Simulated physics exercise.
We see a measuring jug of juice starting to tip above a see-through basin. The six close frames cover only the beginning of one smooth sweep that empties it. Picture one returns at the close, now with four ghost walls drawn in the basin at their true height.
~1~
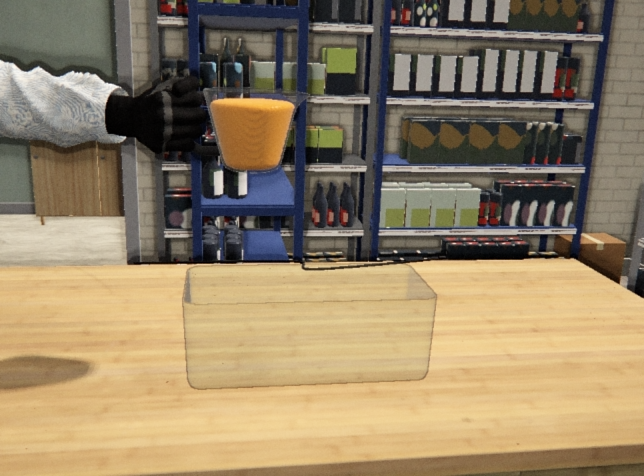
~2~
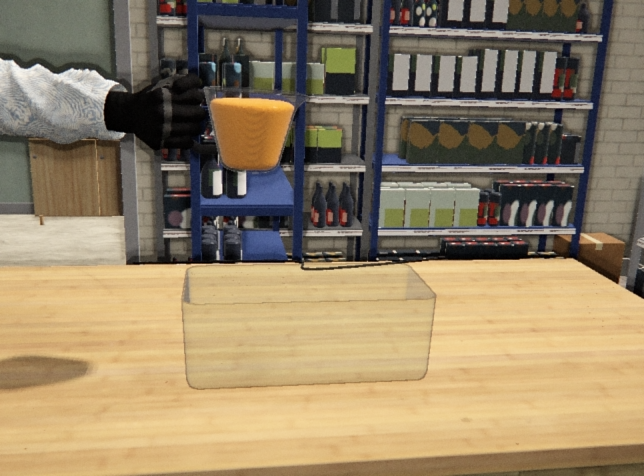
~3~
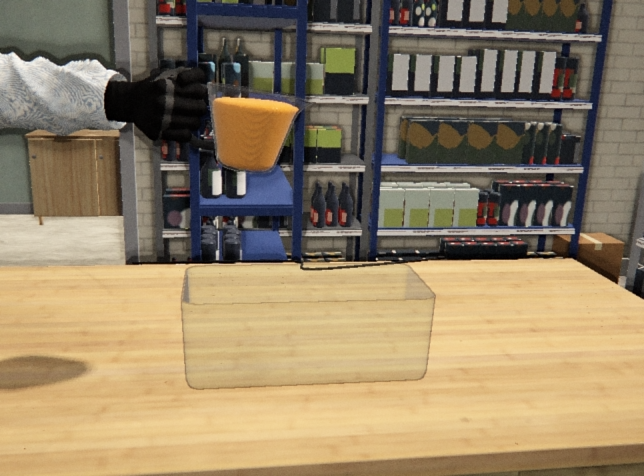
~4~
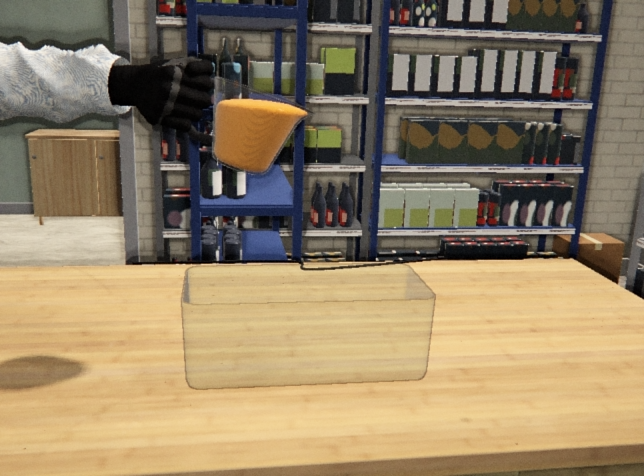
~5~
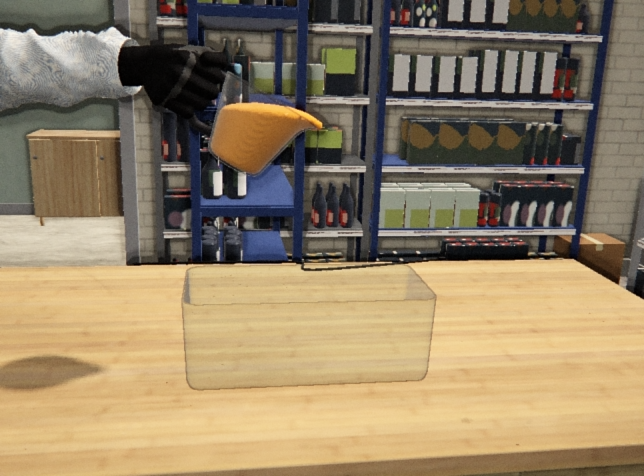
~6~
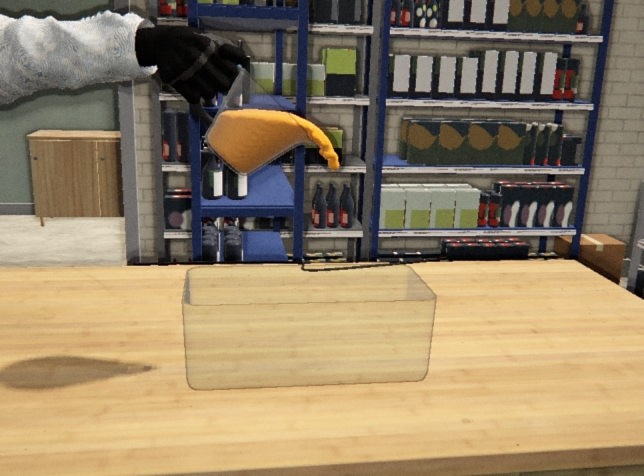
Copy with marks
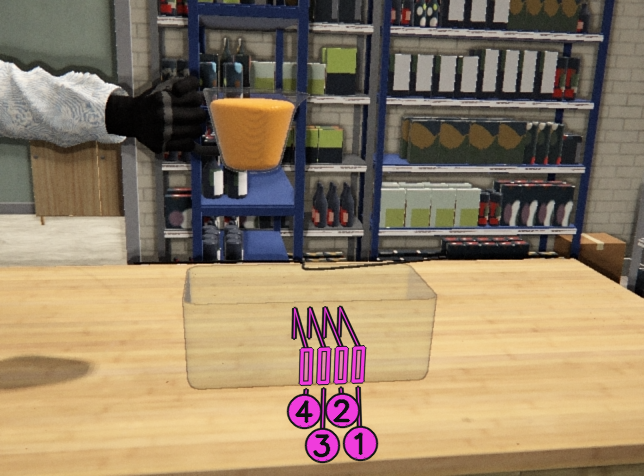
A black-gloved hand tilting a clear jug of orange juice rightward above a see-through basin, juice starting to flow over the lip.
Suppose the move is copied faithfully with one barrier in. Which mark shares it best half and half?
1 beats the others.
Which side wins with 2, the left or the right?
The right side.
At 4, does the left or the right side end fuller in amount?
More ends on the right.
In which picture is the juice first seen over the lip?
Picture 5.
In magenta, 1 at (358, 387); 2 at (340, 388); 3 at (323, 389); 4 at (306, 389).
Choosing 1, about 54 % ends left of the wall and 43 % right of it; 3 % is lost outside.
Choosing 2, about 24 % ends left of the wall and 72 % right of it; 4 % is lost outside.
Choosing 3, about 10 % ends left of the wall and 86 % right of it; 3 % is lost outside.
Choosing 4, about 6 % ends left of the wall and 90 % right of it; 4 % is lost outside.
